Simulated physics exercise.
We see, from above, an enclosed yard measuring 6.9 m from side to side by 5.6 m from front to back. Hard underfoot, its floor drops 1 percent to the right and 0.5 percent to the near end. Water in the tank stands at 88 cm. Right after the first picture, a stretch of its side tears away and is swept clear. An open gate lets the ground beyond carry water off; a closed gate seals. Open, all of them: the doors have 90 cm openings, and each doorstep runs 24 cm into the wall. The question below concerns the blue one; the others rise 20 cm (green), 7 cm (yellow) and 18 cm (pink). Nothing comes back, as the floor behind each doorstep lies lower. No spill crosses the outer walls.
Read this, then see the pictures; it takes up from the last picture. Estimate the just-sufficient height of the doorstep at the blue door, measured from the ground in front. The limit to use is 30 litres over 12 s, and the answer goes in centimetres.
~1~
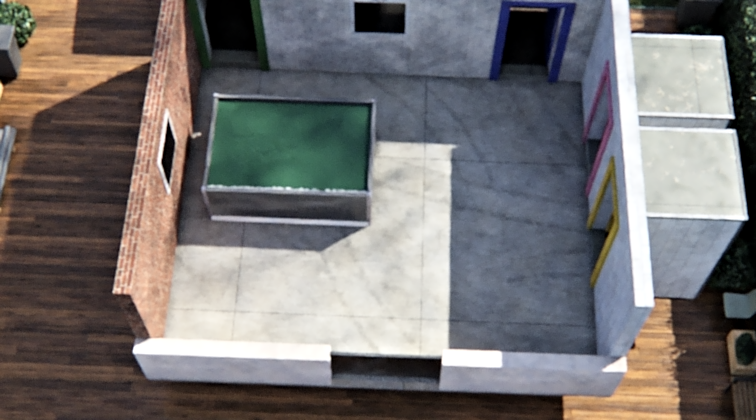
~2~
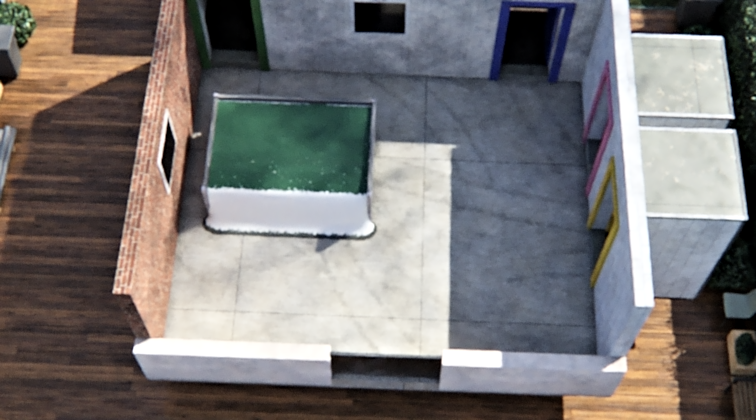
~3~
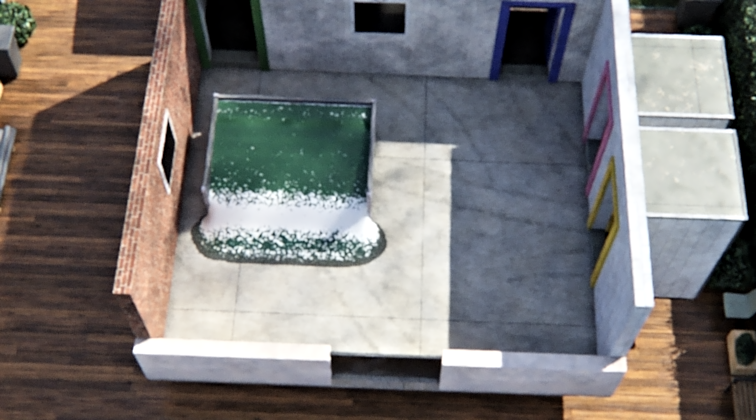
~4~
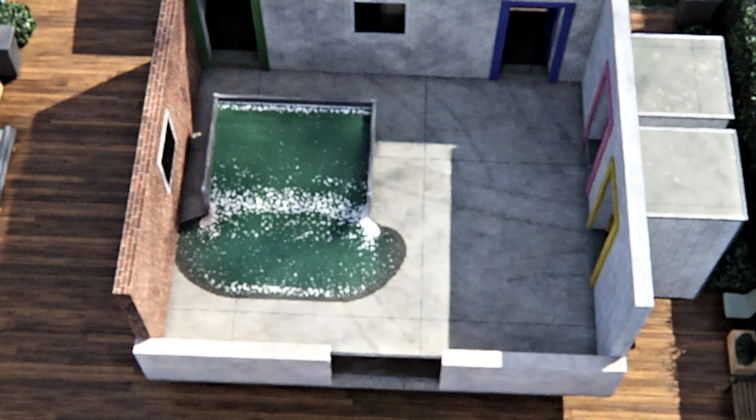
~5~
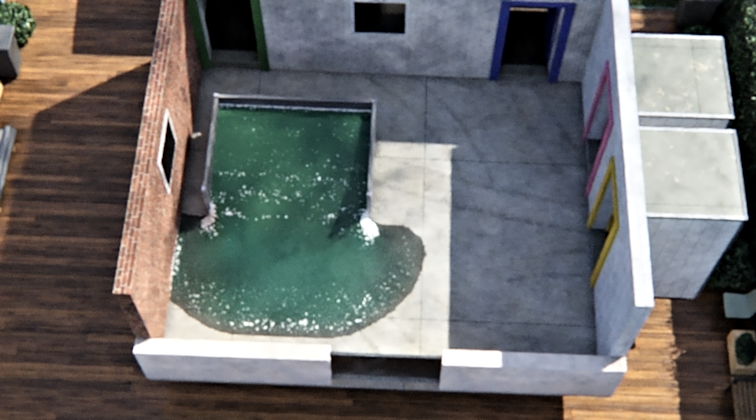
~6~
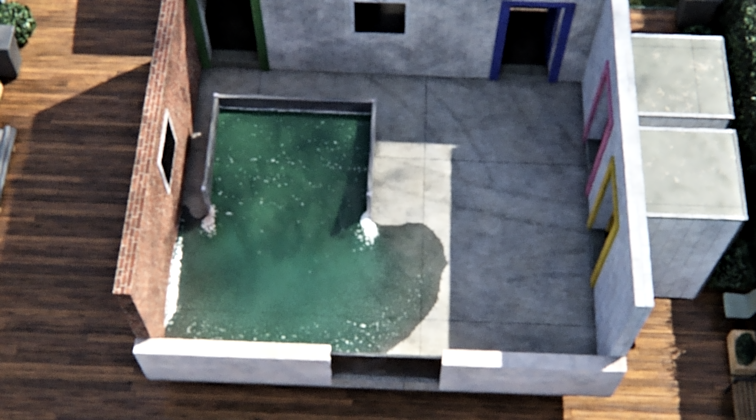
I would say 17 cm.
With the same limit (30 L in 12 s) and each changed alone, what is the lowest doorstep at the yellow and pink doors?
You'd want some 18 cm at yellow and some 10.5 cm at pink.
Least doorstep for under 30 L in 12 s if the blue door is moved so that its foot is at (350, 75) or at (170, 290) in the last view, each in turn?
About 10.0 cm, then about 30 cm.
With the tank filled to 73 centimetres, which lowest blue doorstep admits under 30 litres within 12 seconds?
Step height: Approx. 13.5 cm.
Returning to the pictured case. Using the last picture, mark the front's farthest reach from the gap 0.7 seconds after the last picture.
Pixel: About (504, 372).
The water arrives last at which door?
It's the blue one.
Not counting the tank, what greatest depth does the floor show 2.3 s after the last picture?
Max depth: Around 42 cm.
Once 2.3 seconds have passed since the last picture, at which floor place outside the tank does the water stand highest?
About (584, 375).
Then, 0.7 s after the last picture water covers 35 % of the floor, deepest (63 cm) near (174, 358); it has not reached the blue door.
Then, 2.3 s after the last picture water covers 50 % of the floor, deepest (42 cm) near (584, 375); it has not reached the blue door.
Then, 11.3 s after the last picture water covers 100 % of the floor, deepest (16 cm) near (319, 105); 12 cm at the blue door, 109 litres in over its 12 cm doorstep.
At the blue door as built, the water peaked near 23 cm, 4.9 s after the last picture.
Run again over the same 12 s with other heights there, 62 litres in over 14.5 cm, 15 litres over 19.5 cm. The limit of 30 litres is kept from about 17 cm up.
